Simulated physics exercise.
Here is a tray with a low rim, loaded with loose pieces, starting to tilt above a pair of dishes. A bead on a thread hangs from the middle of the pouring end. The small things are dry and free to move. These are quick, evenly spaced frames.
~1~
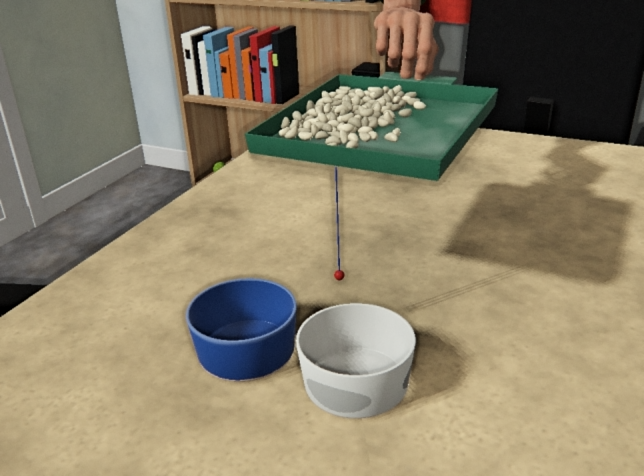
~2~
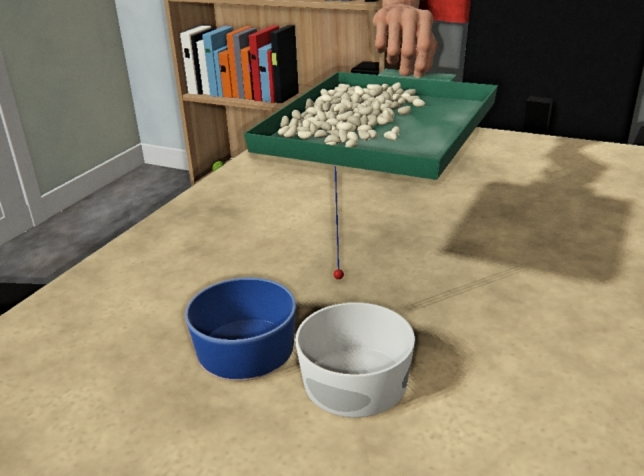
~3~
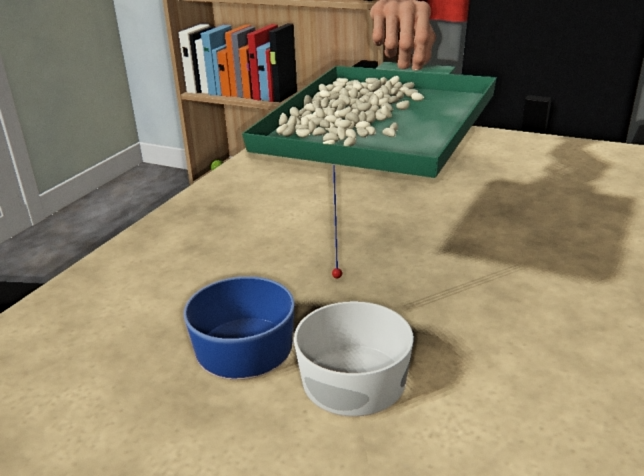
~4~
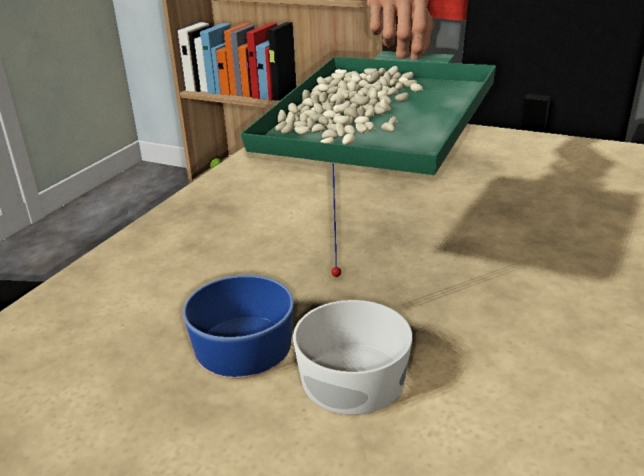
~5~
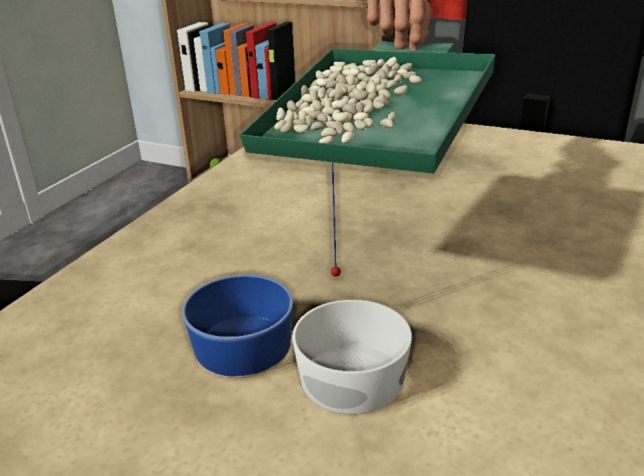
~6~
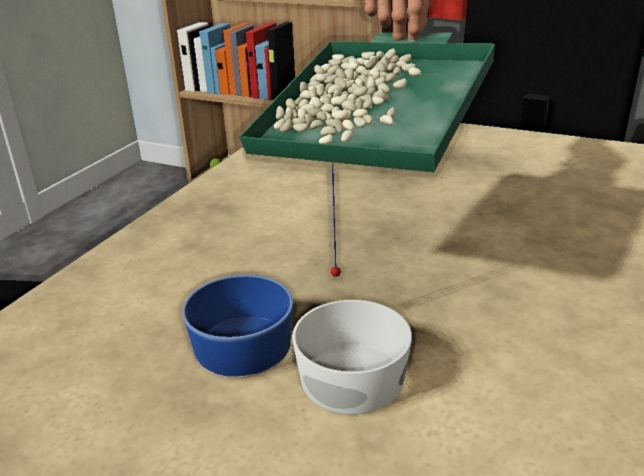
Green tray of white beans tilting slightly toward its near left corner, a hand behind it, above blue and white dishes.
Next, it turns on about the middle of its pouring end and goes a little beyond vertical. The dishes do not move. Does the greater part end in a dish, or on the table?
In the dishes lies the larger part of it.
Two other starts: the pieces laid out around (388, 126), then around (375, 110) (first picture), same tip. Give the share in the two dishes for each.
First some 80, then 70 per cent.
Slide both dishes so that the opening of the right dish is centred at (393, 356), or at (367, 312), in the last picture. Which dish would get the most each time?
At the first place the left one, at the second the dish on the left.
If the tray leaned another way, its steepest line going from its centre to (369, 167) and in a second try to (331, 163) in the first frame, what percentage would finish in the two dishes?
Roughly 70 per cent, and 90 per cent.
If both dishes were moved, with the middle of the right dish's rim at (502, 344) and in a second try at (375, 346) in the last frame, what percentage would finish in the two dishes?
The first gives 10 %, the second 60 %.
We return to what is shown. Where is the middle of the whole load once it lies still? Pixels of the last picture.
At about (246, 341).
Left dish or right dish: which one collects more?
That is the dish on the left.
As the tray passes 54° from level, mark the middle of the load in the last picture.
Near (303, 95).
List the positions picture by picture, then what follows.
The first frame shows corners of the pouring end (248, 133) and (438, 159), level; middle of the load (351, 117), white beans; left dish (214, 357); right dish (332, 393); bead on its thread (339, 275).
The second frame shows corners of the pouring end (247, 133) and (437, 158), level; middle of the load (350, 115).
The third frame shows corners of the pouring end (245, 133) and (436, 157), tipped barely, lowest at the left corner; middle of the load (349, 111).
The fourth frame shows corners of the pouring end (244, 133) and (434, 154), tipped a little, lowest at the left corner; middle of the load (347, 105).
The fifth frame shows corners of the pouring end (243, 134) and (433, 153), tipped a little, lowest at the left corner; middle of the load (346, 100).
The sixth frame shows corners of the pouring end (242, 136) and (432, 153), tipped a little, lowest at the left corner; middle of the load (345, 96); left dish (211, 354); right dish (328, 389).
Just after the last frame, tray tipped steeply; every one on the tray.
A moment on, tray tipped right over; every one on the tray.
Further on, tray tipped past a quarter turn; about a tenth in the right dish; the larger part in the left dish; roughly a quarter outside both.
When it is over, tray tipped past a quarter turn; about a tenth in the right dish; the larger part in the left dish; roughly a quarter outside both.
